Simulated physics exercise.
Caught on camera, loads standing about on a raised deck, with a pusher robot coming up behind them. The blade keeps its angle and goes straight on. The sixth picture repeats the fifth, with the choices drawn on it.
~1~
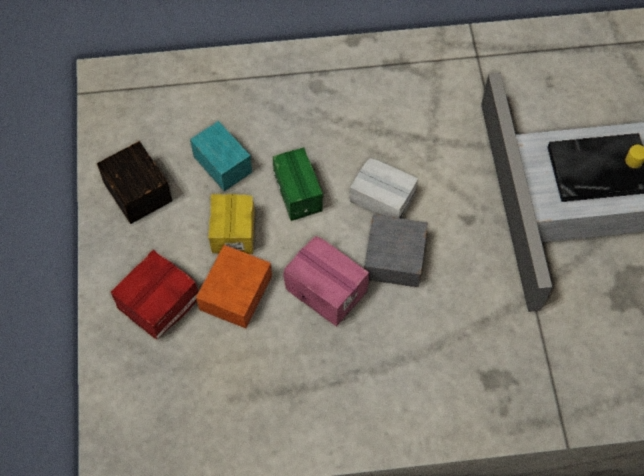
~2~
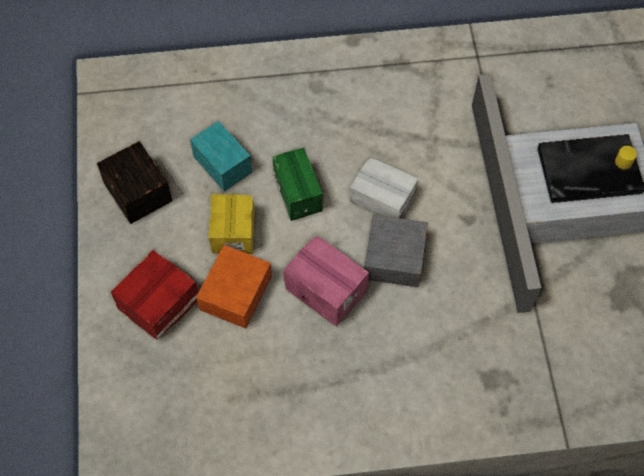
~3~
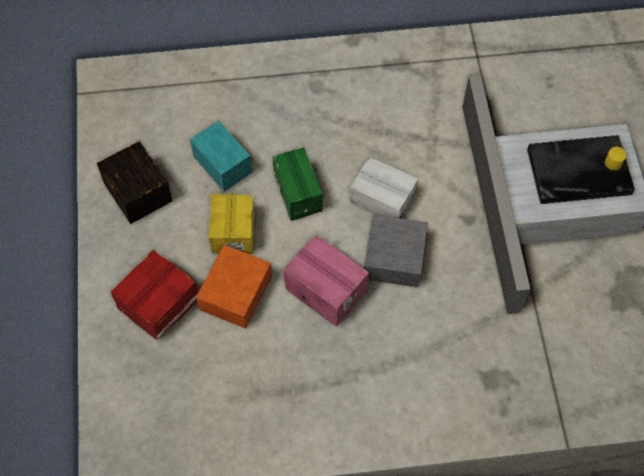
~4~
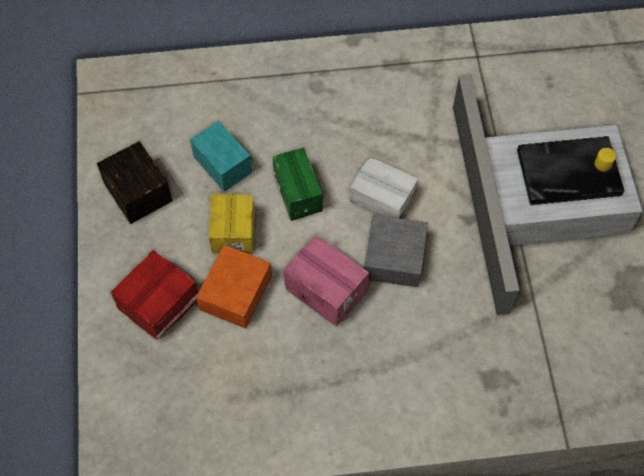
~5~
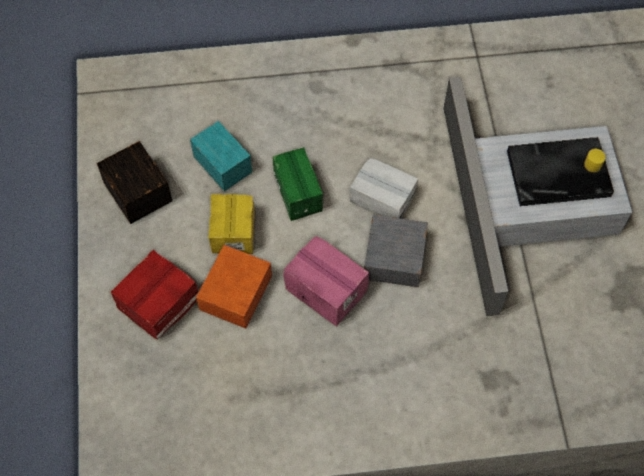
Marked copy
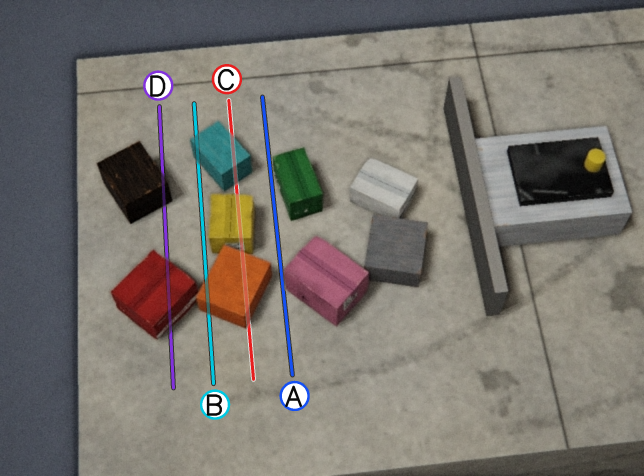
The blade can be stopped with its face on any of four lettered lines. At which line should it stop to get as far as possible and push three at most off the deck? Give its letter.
Line D.
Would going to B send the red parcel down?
Yes.
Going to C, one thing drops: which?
The red parcel.
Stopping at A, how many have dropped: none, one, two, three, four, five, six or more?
By then, none.
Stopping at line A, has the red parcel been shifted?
By then, yes.
On the copy, A at (276, 226); B at (203, 233); C at (240, 230); D at (166, 237).
On D. First, robot (441, 182); orange crate (225, 285); pink box (286, 292).
Then, robot (329, 193); red parcel over the edge; orange crate (118, 291).
Finally, robot (243, 202); orange crate over the edge; red parcel over the edge; two fallen.
By contrast, A is within the limit but short; B is within the limit but short; C is within the limit but short.
